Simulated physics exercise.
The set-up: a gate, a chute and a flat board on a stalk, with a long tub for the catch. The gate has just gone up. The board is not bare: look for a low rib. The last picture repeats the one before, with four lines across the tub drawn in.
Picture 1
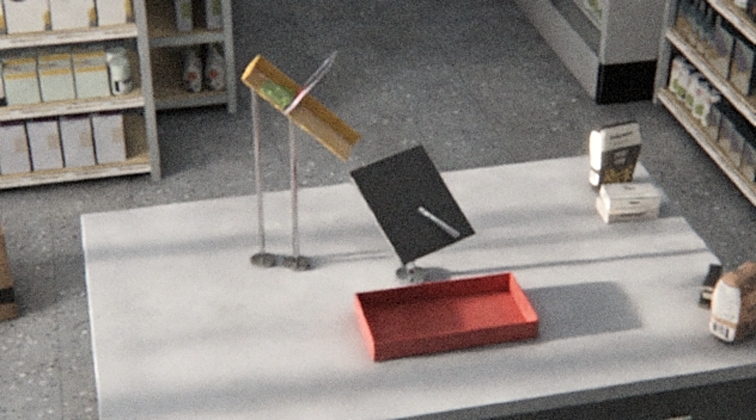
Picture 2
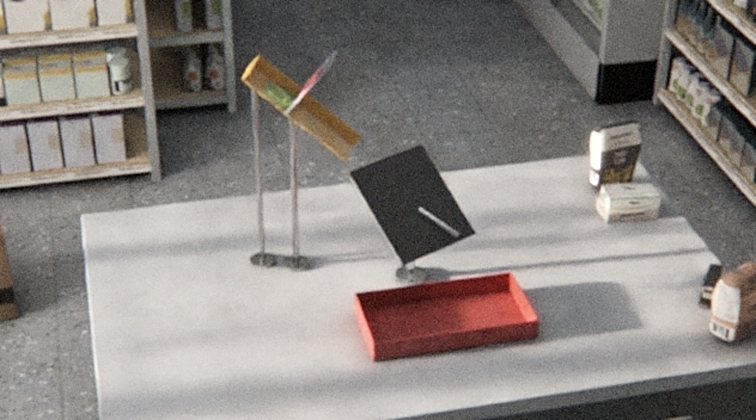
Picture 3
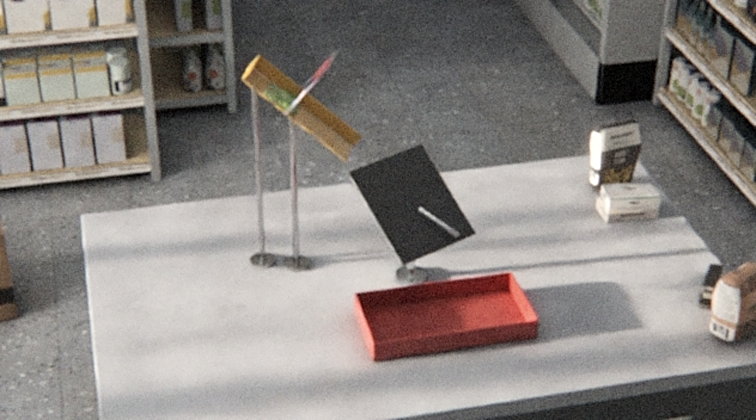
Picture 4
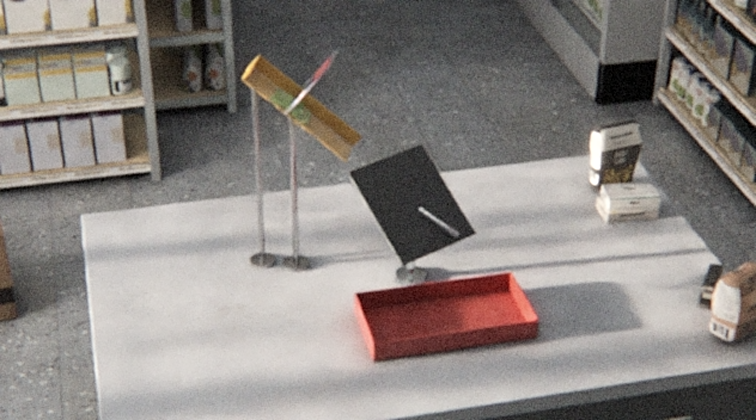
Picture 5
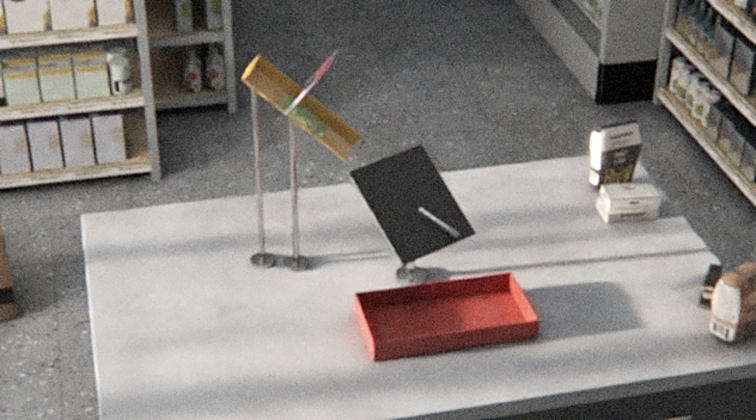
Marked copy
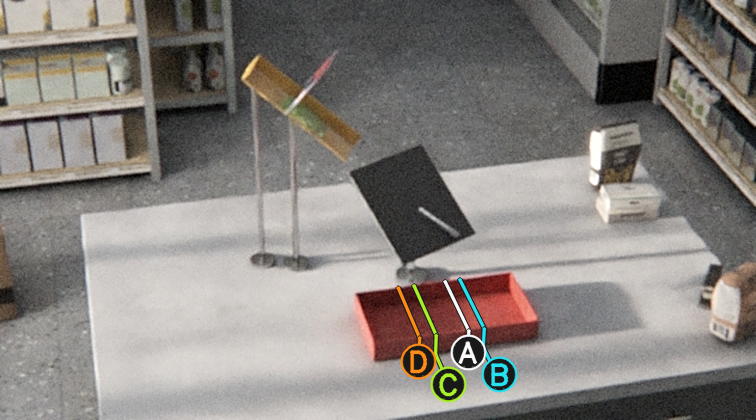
Small greenish bits crept a short way down a tilted yellow chute after its clear gate lifted, while the dark slanted board with a thin rib and the empty red tub stayed still.
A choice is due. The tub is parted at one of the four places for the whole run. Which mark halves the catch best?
Line B does it best.
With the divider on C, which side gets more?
More lands on the right.
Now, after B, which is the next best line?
That is line A.
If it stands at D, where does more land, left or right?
More lands on the right.
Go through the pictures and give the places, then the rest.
In the first frame, load behind the gate near (281, 94), dried peas; lip of the chute near (349, 155), sloping fairly steeply.
In the second frame, middle of the board near (413, 203), tilted fairly steeply; middle of its low edge near (440, 249); of its high edge near (385, 158).
In the third frame, front corners of the tub near (374, 343) and (538, 320), empty; front of the load near (297, 111).
In the fourth frame, middle of the load near (295, 105); its front near (307, 122), close to a quarter of the way to the lip; rib from (421, 208) to (459, 234).
In the fifth frame, middle of the load near (304, 114); its front near (325, 131), close to half of the way to the lip.
On the marked copy, line A crosses the front rim at (468, 330); line B crosses the front rim at (484, 327); line C crosses the front rim at (436, 334); line D crosses the front rim at (419, 337).
For line A, of what is caught, close to a quarter on the left of the divider, the bulk on the right.
For line B, of what is caught, close to a third on the left of the divider, close to two thirds on the right.
For line C, of what is caught, only a few on the left of the divider, all but a few on the right.
For line D, of what is caught, none at all on the left of the divider, the whole lot on the right.
